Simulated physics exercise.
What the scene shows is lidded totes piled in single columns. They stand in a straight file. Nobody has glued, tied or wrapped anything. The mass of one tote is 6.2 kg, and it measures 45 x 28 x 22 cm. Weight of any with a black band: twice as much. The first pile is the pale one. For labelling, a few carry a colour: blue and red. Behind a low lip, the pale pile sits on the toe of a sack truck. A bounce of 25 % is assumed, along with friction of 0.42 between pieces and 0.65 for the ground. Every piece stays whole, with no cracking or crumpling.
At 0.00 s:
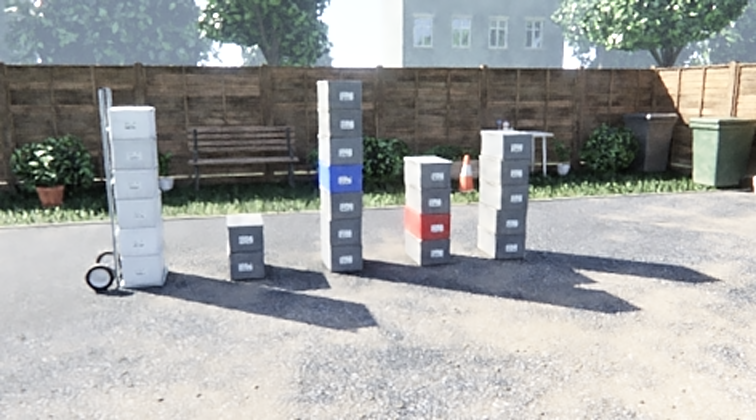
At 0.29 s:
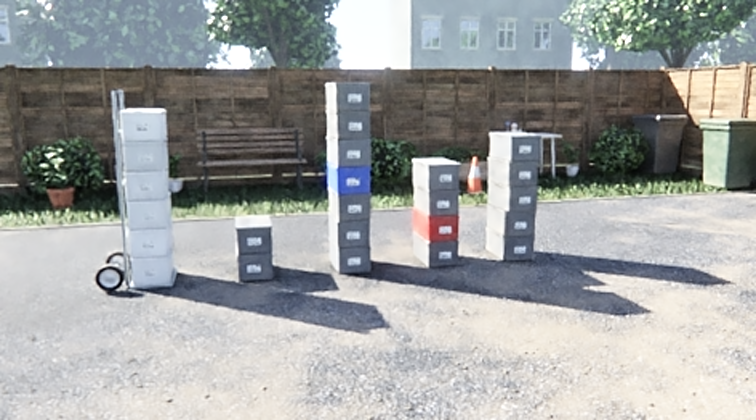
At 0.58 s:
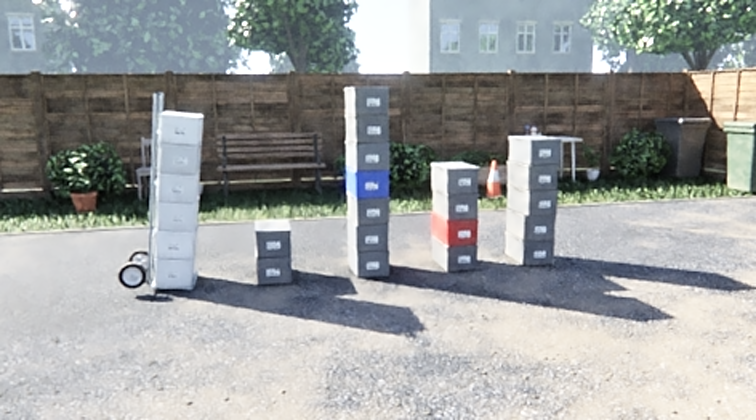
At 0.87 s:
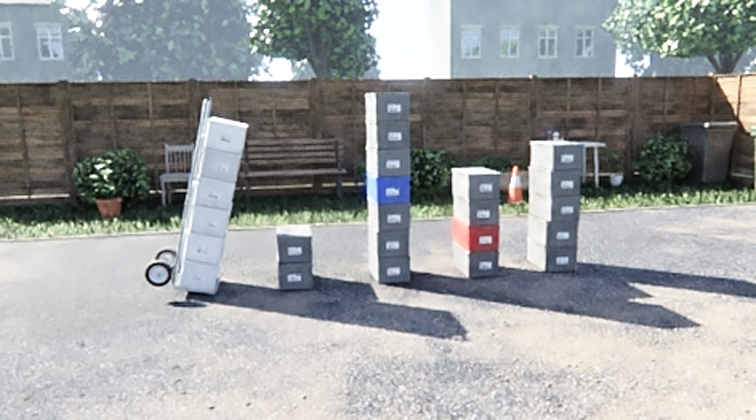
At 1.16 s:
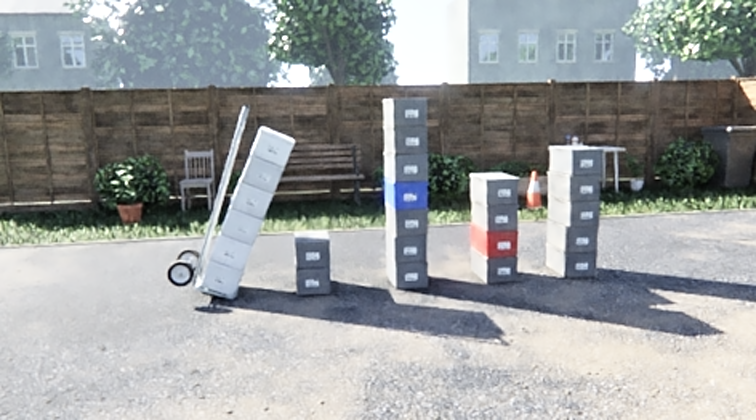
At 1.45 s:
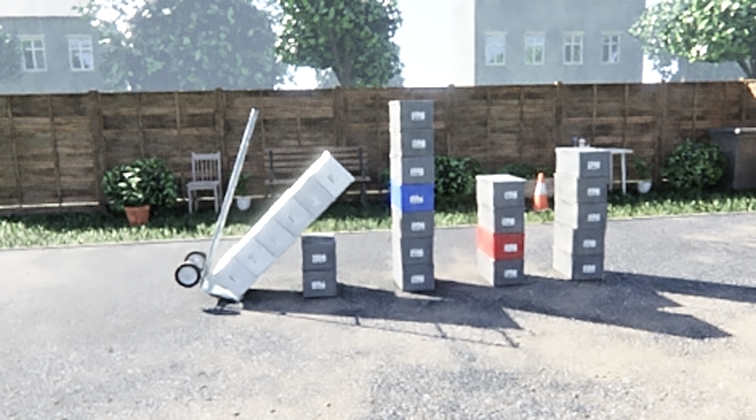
Pale stack of boxes on a hand truck leaning right with it, then tilting away from its frame toward shorter grey boxes.
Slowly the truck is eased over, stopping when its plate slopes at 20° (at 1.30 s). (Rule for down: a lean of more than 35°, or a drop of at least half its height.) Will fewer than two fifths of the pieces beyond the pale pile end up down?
Yes.
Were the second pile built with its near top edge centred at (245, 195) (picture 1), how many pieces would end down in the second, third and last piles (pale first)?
Down by pile: Second 1, third 7, last 5.
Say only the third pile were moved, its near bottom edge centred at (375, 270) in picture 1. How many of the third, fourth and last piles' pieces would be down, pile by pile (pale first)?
Third 0, fourth 0, last 0 down.
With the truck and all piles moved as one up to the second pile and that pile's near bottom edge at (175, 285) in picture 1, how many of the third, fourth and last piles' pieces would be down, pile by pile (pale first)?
Pile by pile, third 0, fourth 0, last 0.
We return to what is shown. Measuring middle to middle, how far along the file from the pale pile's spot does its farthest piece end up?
Roughly 140 centimetres.
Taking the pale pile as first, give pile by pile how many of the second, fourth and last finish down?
By pile: Second 0, fourth 0, last 0.
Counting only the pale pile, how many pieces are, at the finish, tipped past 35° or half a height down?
That makes 6 in all.
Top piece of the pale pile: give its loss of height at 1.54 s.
About 40 cm.
Around 1.54 s, 6 of the pale pile down; none of the 18 other totes down, 1 disturbed.
Around 1.72 s, 6 of the pale pile down; none of the 18 other totes down, 4 disturbed; blue tote displaced 19 mm.
Finally (3.0 s), 6 of the pale pile down; none of the 18 other totes down, 5 disturbed; blue tote displaced 28 mm; red tote unmoved. That is 0 per cent. Seen by the last camera, middles, blue tote near (415, 195), red tote near (500, 242).
